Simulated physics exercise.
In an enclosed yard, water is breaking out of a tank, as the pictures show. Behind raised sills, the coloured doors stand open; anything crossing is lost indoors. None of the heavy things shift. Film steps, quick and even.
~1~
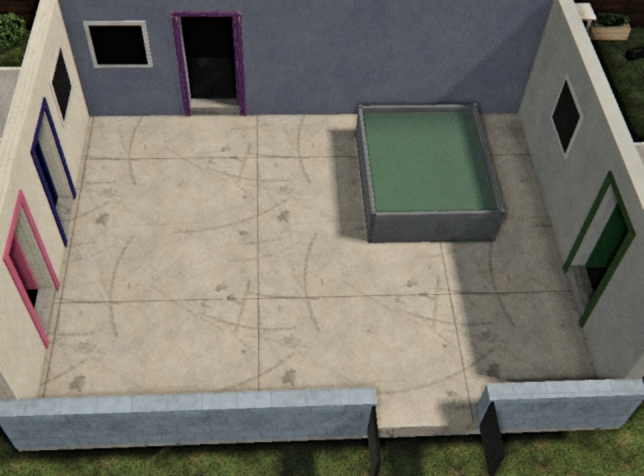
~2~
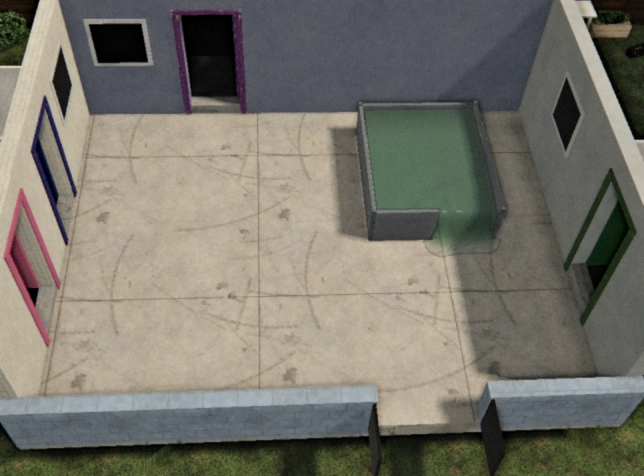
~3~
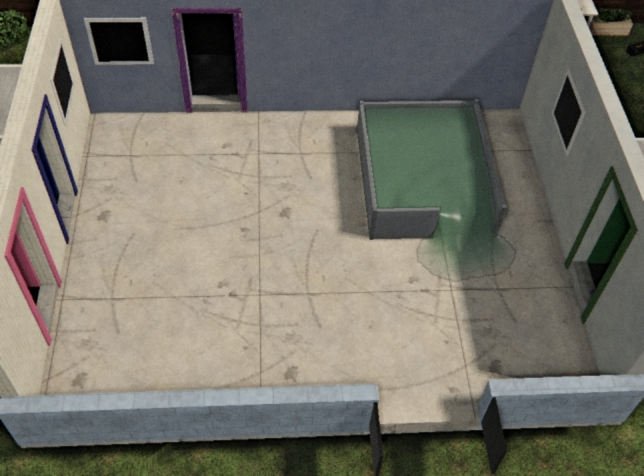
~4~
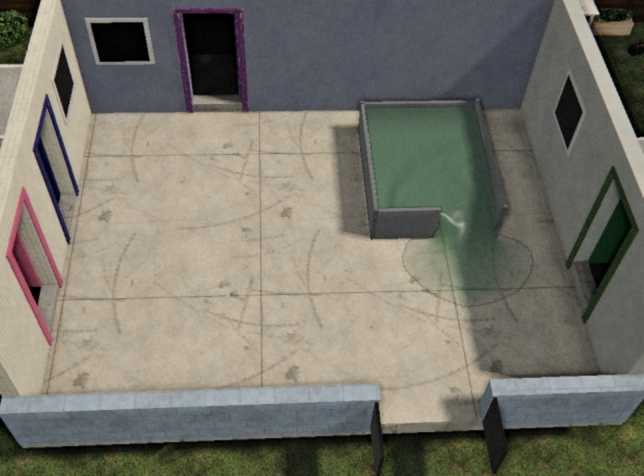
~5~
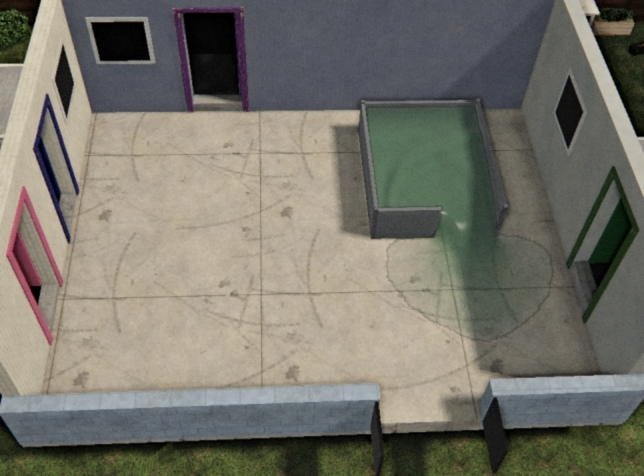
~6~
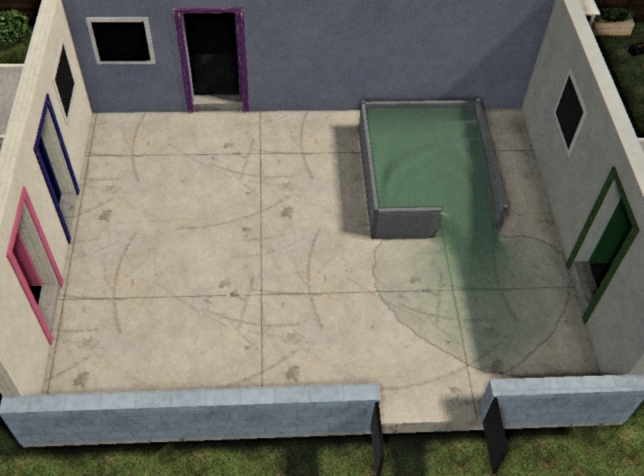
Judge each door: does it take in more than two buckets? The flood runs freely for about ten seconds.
As I see it, the purple door will most likely not exceed two buckets. The pink door will most likely not exceed two buckets. The blue door will most likely not exceed two buckets. The green door will most likely not exceed two buckets.
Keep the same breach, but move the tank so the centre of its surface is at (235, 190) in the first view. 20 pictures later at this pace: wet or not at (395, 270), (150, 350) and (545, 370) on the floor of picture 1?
Well, in the order you listed them, they'd be unreached, reached by the flood and reached by the flood.
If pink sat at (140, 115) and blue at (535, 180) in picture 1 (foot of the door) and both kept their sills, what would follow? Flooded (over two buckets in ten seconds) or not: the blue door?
As it turns out, the blue one stays within bounds.
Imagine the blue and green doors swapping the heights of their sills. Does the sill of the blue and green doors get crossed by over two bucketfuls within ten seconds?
Lab note: Blue door doesn't reach it; green door crosses the line.
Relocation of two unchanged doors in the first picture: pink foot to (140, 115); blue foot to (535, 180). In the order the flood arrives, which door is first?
It's the door marked green.
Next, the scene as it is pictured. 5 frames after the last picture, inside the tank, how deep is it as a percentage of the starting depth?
Near 74 in a hundred.
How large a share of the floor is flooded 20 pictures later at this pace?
That works out at 25 %.
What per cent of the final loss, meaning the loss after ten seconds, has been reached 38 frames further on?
Close to 70 %.
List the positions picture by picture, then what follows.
The water tank at (427, 160) is whole and still, in the first picture.
The front is at (431, 248), out from the gap at (465, 227), in the second picture.
Water pours out at (465, 227) and has run to (440, 273), in the third picture.
Water pours out at (466, 227) and has run to (461, 301), in the fourth picture.
Water pours out at (466, 227) and has run to (472, 334), in the fifth picture.
The front is at (507, 365), out from the gap at (466, 227), in the sixth picture.
A moment on, water covers 20 % of the floor; the purple door not reached, the pink door not reached, the blue door not reached, the green door wet at the sill, nothing in.
Next, water covers 20 % of the floor; the purple door not reached, the pink door not reached, the blue door not reached, the green door wet at the sill, nothing in.
Then, water covers 25 % of the floor; the purple door not reached, the pink door not reached, the blue door not reached, the green door wet at the sill, nothing in.
Later, water covers 55 % of the floor; the purple door not reached, the pink door wet at the sill, nothing in, the blue door not reached, the green door wet at the sill, nothing in.
In the end, water covers 80 % of the floor; the purple door not reached, the pink door wet at the sill, nothing in, the blue door wet at the sill, nothing in, the green door wet at the sill, nothing in.
